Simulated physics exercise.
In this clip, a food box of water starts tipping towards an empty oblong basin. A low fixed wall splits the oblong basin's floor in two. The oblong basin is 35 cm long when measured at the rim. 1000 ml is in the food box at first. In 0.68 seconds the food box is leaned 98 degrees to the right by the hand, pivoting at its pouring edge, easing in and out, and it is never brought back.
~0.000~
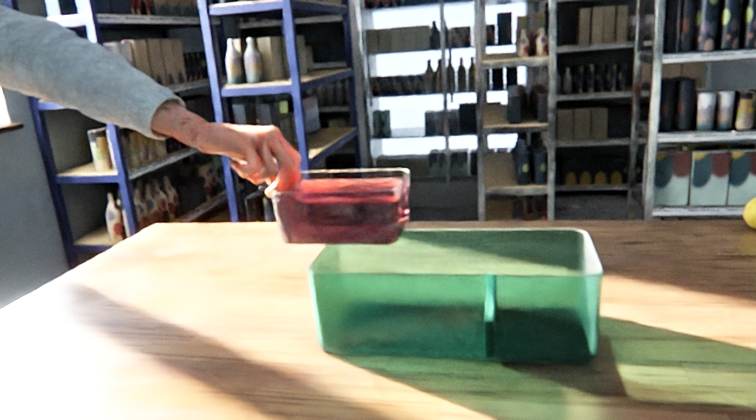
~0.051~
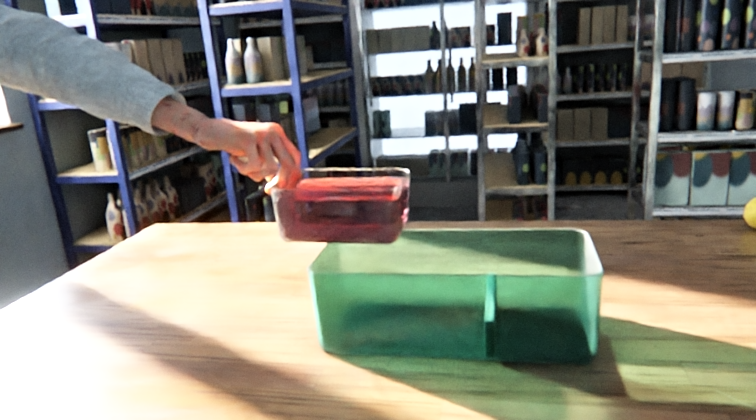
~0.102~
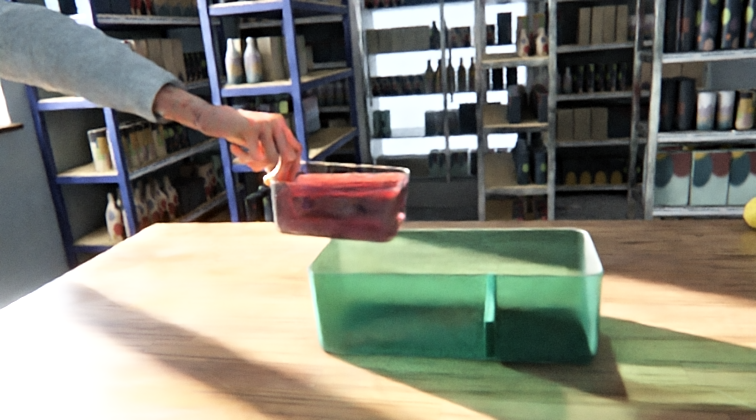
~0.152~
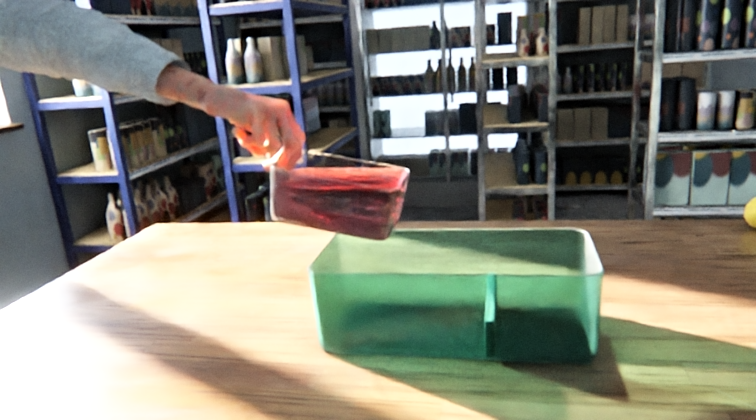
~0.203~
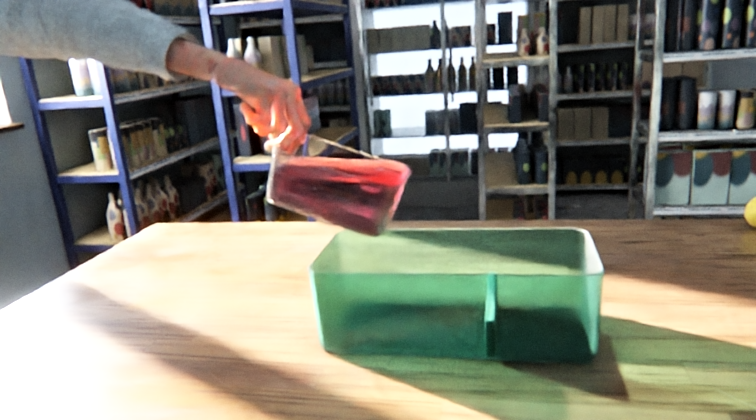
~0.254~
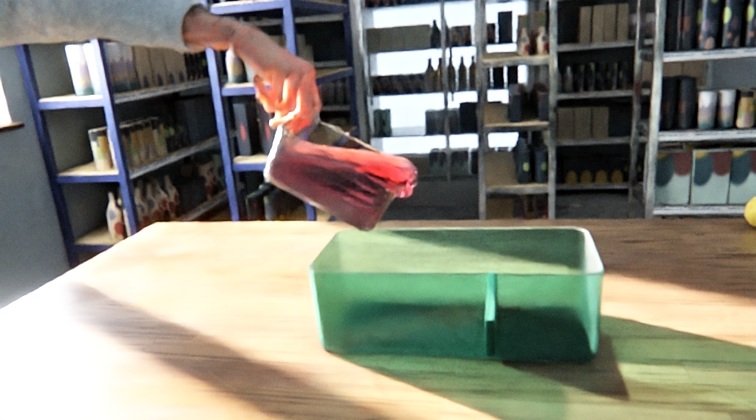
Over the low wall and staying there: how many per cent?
52 out of 100.
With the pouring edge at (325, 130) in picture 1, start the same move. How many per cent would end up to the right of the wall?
Then I'd expect something near 10 per cent.
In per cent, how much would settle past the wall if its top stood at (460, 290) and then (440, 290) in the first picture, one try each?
75 then 85 %.
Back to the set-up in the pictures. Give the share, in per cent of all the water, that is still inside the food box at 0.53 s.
Still held: Roughly 30 % of the total.
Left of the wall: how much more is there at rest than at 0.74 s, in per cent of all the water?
Some 20 per cent.
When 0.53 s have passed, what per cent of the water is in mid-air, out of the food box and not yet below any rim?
Estimate: About 50 % of all of it.
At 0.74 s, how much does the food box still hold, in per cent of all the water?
What remains is about 2 percent of it all.
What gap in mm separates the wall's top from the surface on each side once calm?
About 38 mm left, about 20 mm right.
After 0.53 s the tilt is 87° and 30 per cent is still to pour, 15 is left of the wall and 5 right of it.
After 0.74 s the tilt is 98° and 2 per cent is still to pour, 18 is left of the wall and 66 right of it.
After 0.95 s the tilt is 98° and 0 per cent is still to pour, 30 is left of the wall and 49 right of it.
After 1.18 s the tilt is 98° and 0 per cent is still to pour, 38 is left of the wall and 53 right of it.
In the end 39 per cent lies left of the wall, 52 right of it and 9 outside.
